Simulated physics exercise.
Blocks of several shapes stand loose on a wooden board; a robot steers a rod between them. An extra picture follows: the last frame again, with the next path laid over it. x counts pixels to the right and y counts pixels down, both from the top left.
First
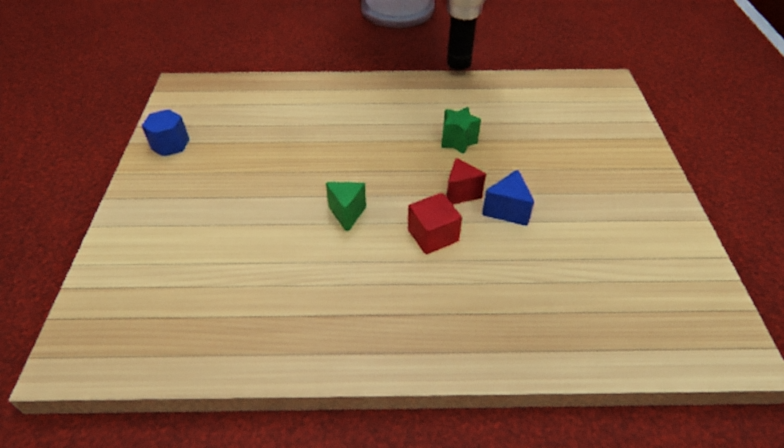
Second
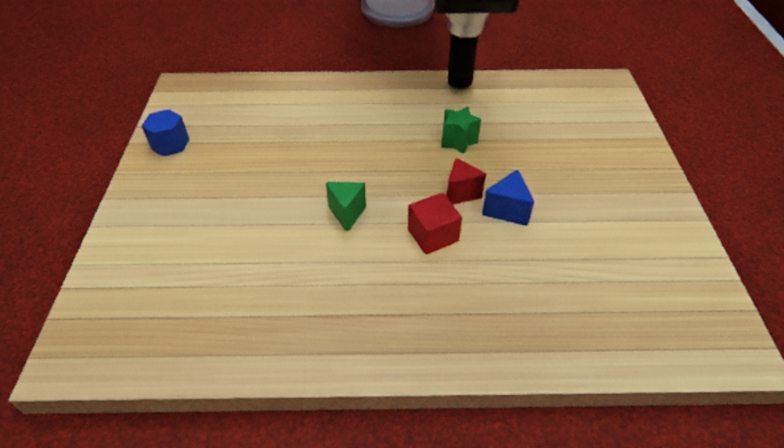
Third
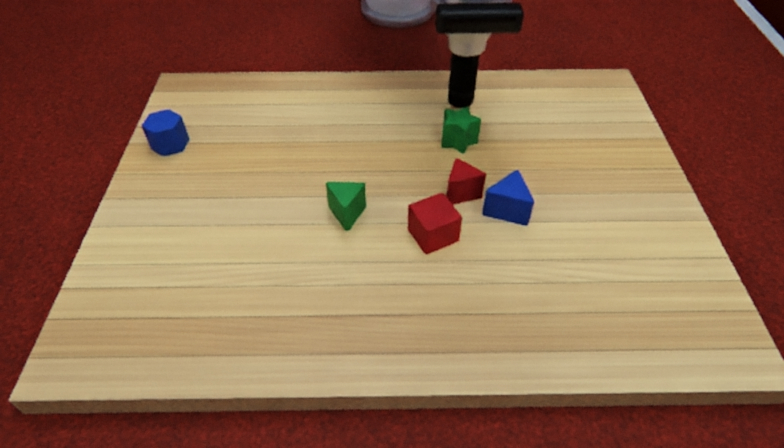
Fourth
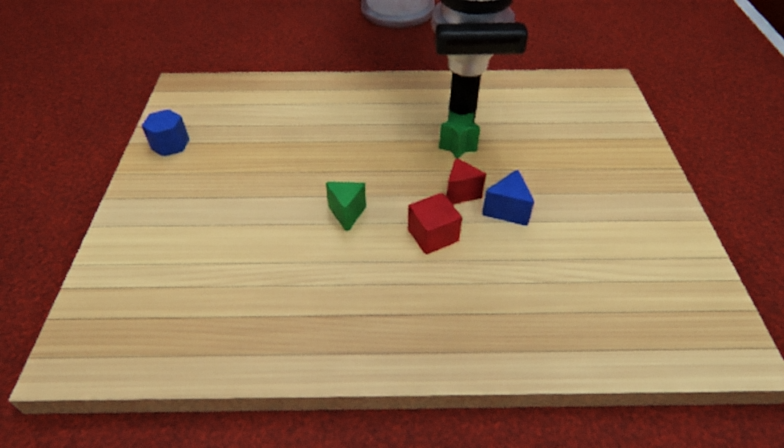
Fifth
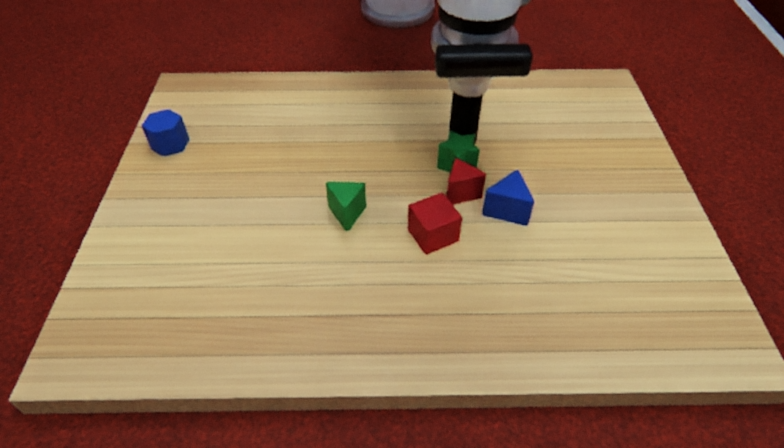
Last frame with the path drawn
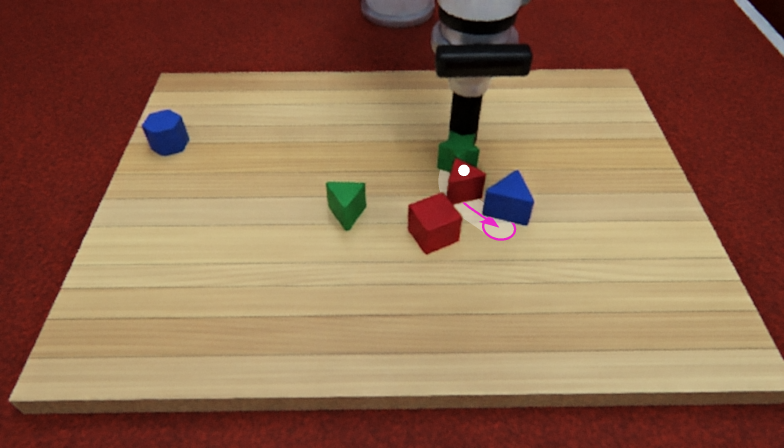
A pale wooden board on a red surface is seen from above at an angle, the camera still. A blue block sits at the far left, a green triangular one near the middle, and a green star, red triangle, red cube and blue triangle right of centre. A robot's black rod moves in from the top edge toward the viewer and pushes the star a short way toward the red triangle.
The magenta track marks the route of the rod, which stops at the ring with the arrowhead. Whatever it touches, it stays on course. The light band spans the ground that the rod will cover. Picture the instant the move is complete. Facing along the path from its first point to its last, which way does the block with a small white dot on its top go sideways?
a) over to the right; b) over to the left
Answer: A.
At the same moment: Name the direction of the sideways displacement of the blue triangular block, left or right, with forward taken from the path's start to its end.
My prediction: Leftwards.
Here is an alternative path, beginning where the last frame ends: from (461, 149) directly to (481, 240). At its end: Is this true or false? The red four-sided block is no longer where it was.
It is true.
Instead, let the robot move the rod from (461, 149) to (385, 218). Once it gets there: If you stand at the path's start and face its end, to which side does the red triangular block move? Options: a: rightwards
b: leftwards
b.
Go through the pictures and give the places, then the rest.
Tip of the rod at (459, 64), middles of tops, red four-sided block at (435, 210), green star-shaped block at (461, 117), red triangular block at (464, 170), blue triangular block at (513, 187), in the first frame.
Rod at (460, 82), nothing pushed, in the second frame.
Rod at (461, 101), nothing pushed, in the third frame.
Rod at (461, 121), green star-shaped block at (461, 121), in the fourth frame.
Rod at (460, 142), red four-sided block at (435, 210), green star-shaped block at (460, 142), red triangular block at (464, 170), blue triangular block at (513, 187), in the fifth frame.
The line goes from (461, 149) by way of (454, 175) and (465, 204) to (499, 227); the dot is on the red triangular block.
On the path given first. One third of the way, rod at (455, 168); green star-shaped block at (451, 171); red triangular block at (465, 191), turned 60° anticlockwise.
Two thirds of the way, rod at (466, 196); red four-sided block at (430, 221); green star-shaped block at (459, 200); red triangular block at (476, 222), turned 55° anticlockwise.
At the end, rod at (501, 220); red four-sided block at (430, 223), turned 15° clockwise; green star-shaped block at (471, 211), turned 50° clockwise; red triangular block at (475, 239), turned 35° anticlockwise; blue triangular block at (531, 192), turned 65° anticlockwise.
